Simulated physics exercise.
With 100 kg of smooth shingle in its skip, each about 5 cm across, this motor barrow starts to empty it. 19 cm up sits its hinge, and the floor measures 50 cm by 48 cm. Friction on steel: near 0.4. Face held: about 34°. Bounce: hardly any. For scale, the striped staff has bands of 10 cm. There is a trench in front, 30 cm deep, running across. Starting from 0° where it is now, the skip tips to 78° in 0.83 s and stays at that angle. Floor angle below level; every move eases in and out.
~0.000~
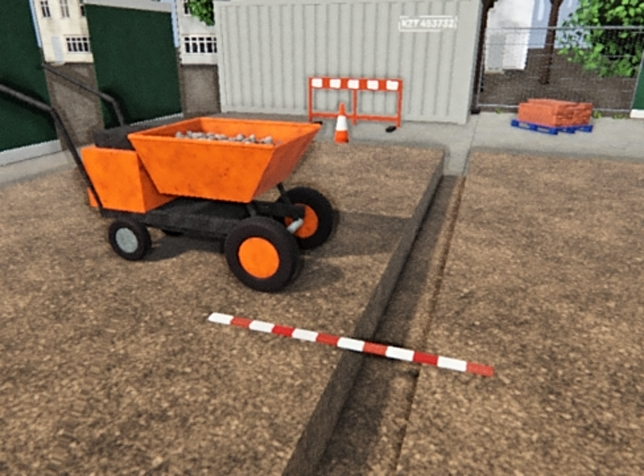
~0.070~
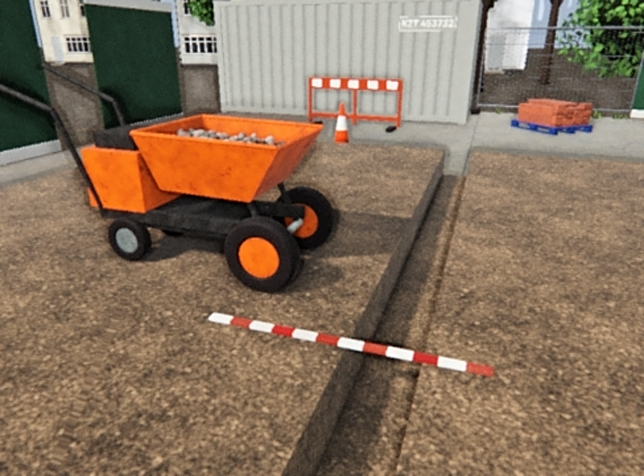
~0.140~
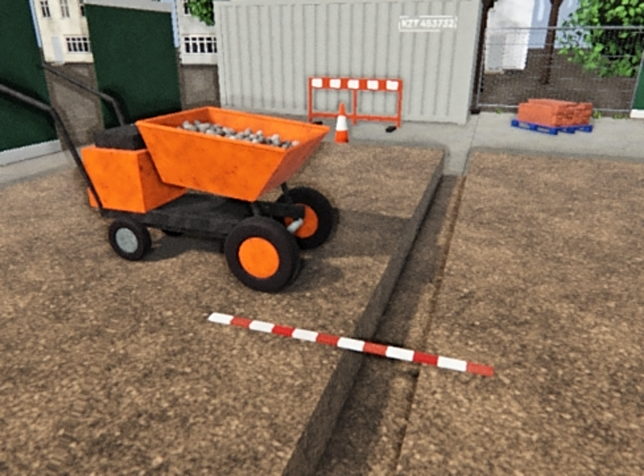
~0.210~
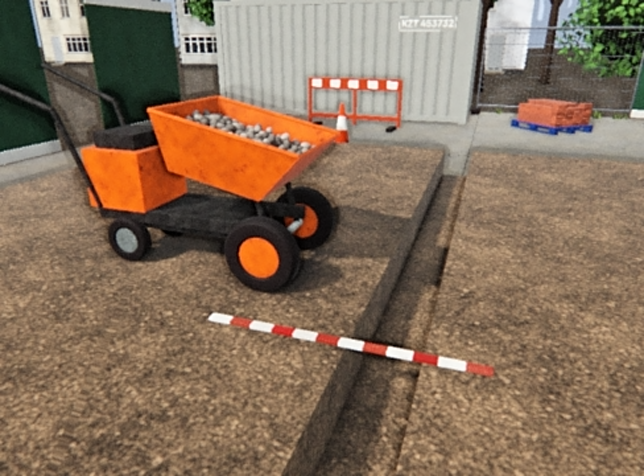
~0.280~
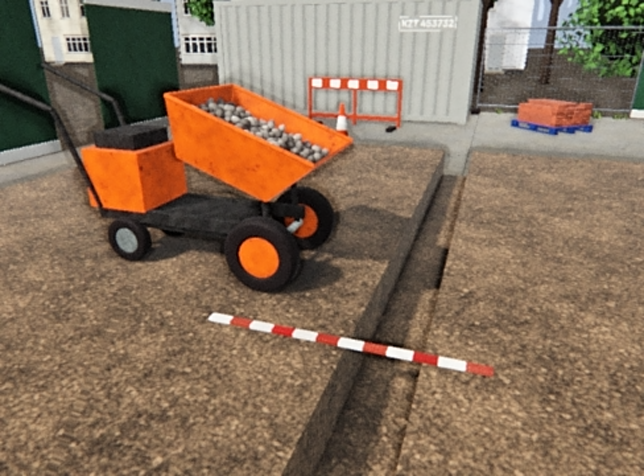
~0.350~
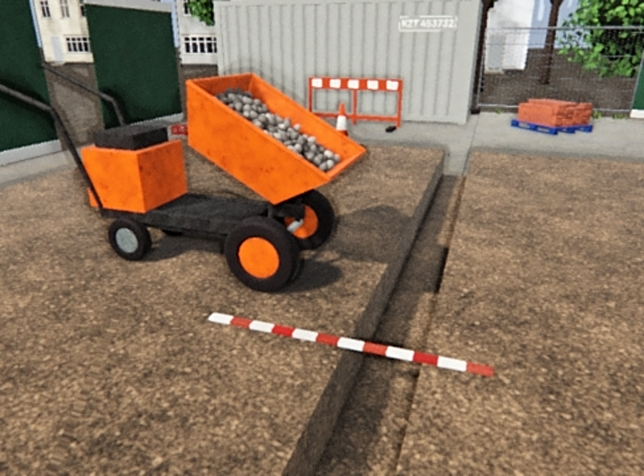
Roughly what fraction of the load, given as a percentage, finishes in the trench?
Some 65 per cent of the stones.
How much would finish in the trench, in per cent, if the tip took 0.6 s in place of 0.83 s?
Probably about 50 in a hundred.
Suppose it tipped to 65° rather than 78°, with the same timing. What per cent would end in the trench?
Near 65 per cent then.
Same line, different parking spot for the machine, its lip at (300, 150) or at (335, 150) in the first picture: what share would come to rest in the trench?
Some 35 and some 5 per cent, in that order.
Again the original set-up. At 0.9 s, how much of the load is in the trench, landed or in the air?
I'd say near 35 per cent at that time.
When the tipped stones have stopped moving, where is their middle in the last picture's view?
I'd point somewhere around (423, 324).
After 0.6 s the floor is at 66°; 100 % in the skip; the foremost stones are at (371, 218).
After 0.9 s the floor is at 78°; 48 % in the skip, 36 % in the trench, 16 % past the trench; the foremost stones are at (479, 302).
After 1.3 s the floor is at 78°; 9 % in the skip, 57 % in the trench, 34 % past the trench; the foremost stones are past the picture's edge.
After 3.2 s the floor is at 78°; 0 % in the skip, 65 % in the trench, 35 % past the trench; the foremost stones are past the picture's edge.
